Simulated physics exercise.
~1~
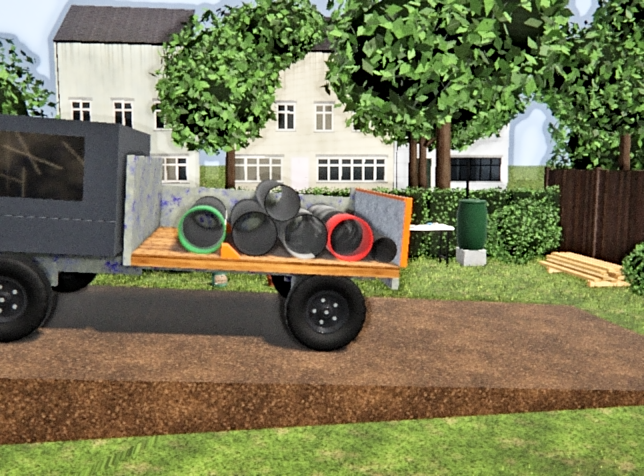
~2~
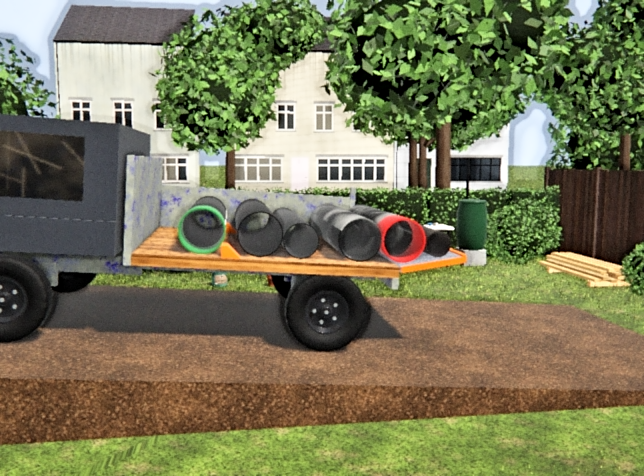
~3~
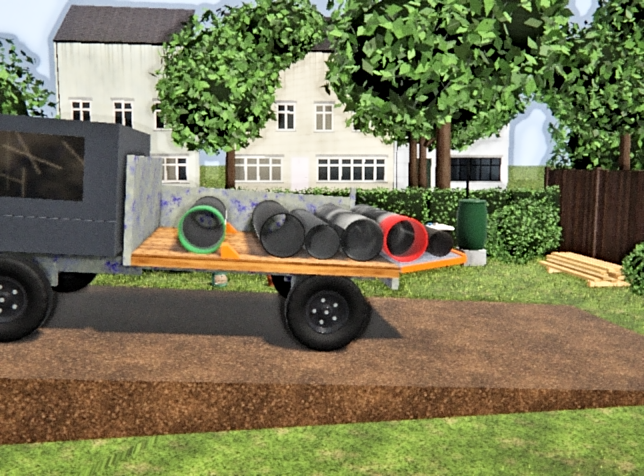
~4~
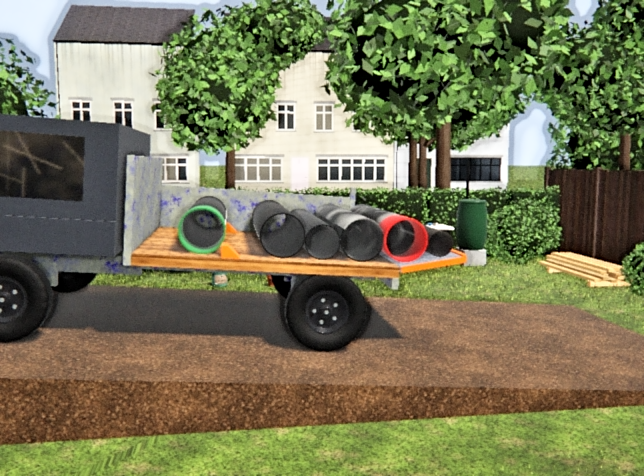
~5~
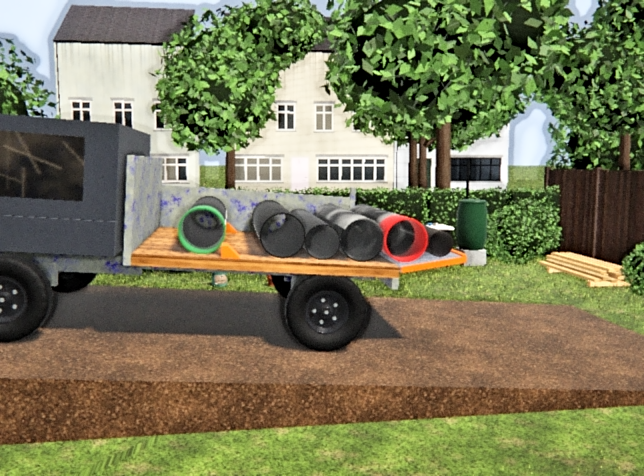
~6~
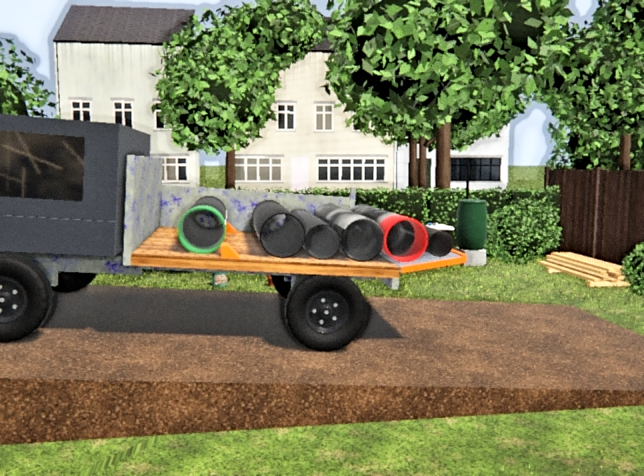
A truck's tailgate drops, and the red pipe rolls right and rests on it.
